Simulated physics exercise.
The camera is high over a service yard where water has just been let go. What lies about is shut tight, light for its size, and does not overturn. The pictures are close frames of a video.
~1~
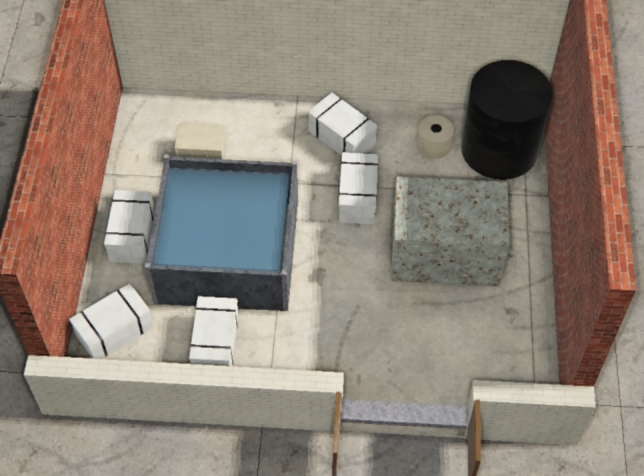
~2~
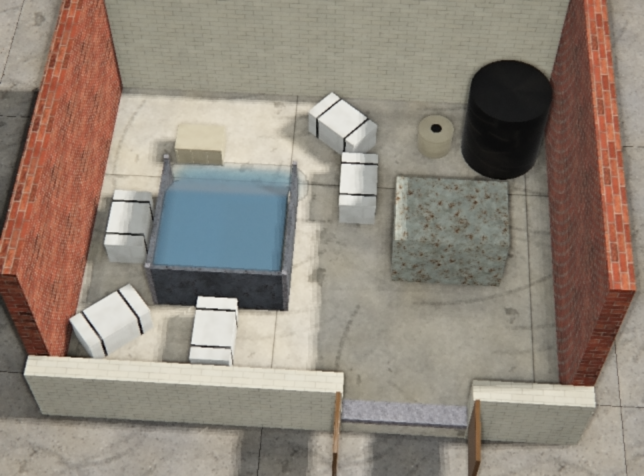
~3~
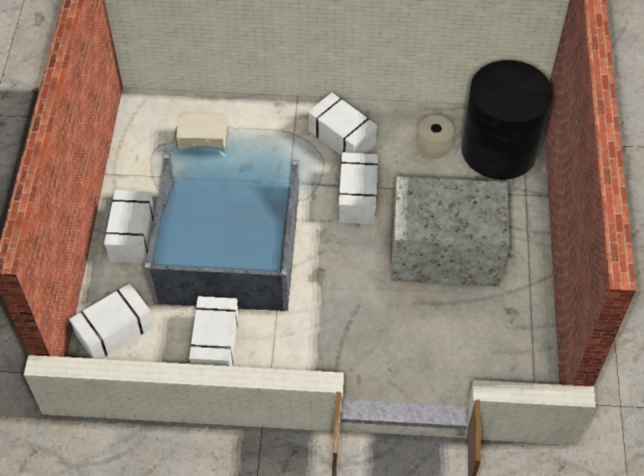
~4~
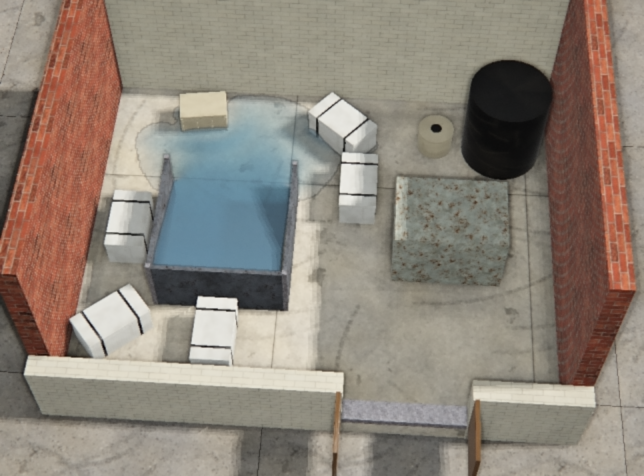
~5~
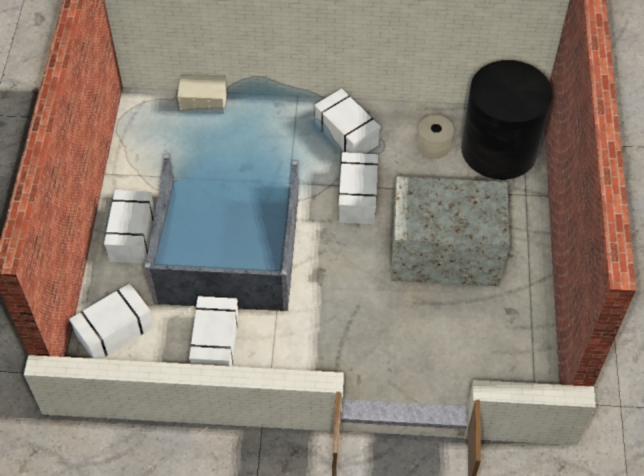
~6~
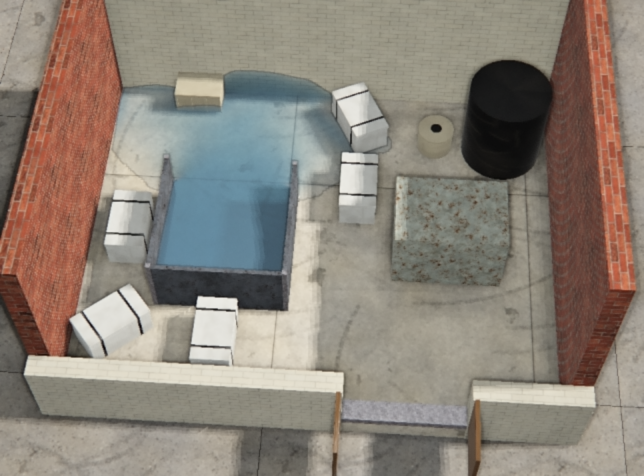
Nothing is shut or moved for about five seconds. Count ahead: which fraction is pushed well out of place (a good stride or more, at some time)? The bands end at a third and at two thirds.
Share: Two thirds or above.
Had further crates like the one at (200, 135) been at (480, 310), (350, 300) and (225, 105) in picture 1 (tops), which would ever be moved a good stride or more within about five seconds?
In that order: No, less than that, swept aside.
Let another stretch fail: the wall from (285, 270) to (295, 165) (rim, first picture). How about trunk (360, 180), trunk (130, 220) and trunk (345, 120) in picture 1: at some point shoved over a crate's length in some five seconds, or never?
In that order: Shifted that much, never so far, yes.
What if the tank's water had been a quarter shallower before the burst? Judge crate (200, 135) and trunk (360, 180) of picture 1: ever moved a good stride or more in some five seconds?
As listed: Swept aside, under that.
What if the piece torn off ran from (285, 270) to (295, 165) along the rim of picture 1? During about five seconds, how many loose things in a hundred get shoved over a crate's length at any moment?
Close to 40 %.
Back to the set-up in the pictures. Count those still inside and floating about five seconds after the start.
I count 6.
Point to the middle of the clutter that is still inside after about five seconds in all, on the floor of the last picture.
Roughly at (324, 281).
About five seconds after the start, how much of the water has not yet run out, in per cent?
Some 100 per cent.
A moment on, 2 of 7 are well off their spots; 1 afloat.
Next, 3 of 7 are well off their spots; 2 afloat.
Later, 5 of 7 are well off their spots; 4 afloat.
In the end, 6 of 7 are well off their spots, and 6 have been at some point; 6 afloat.
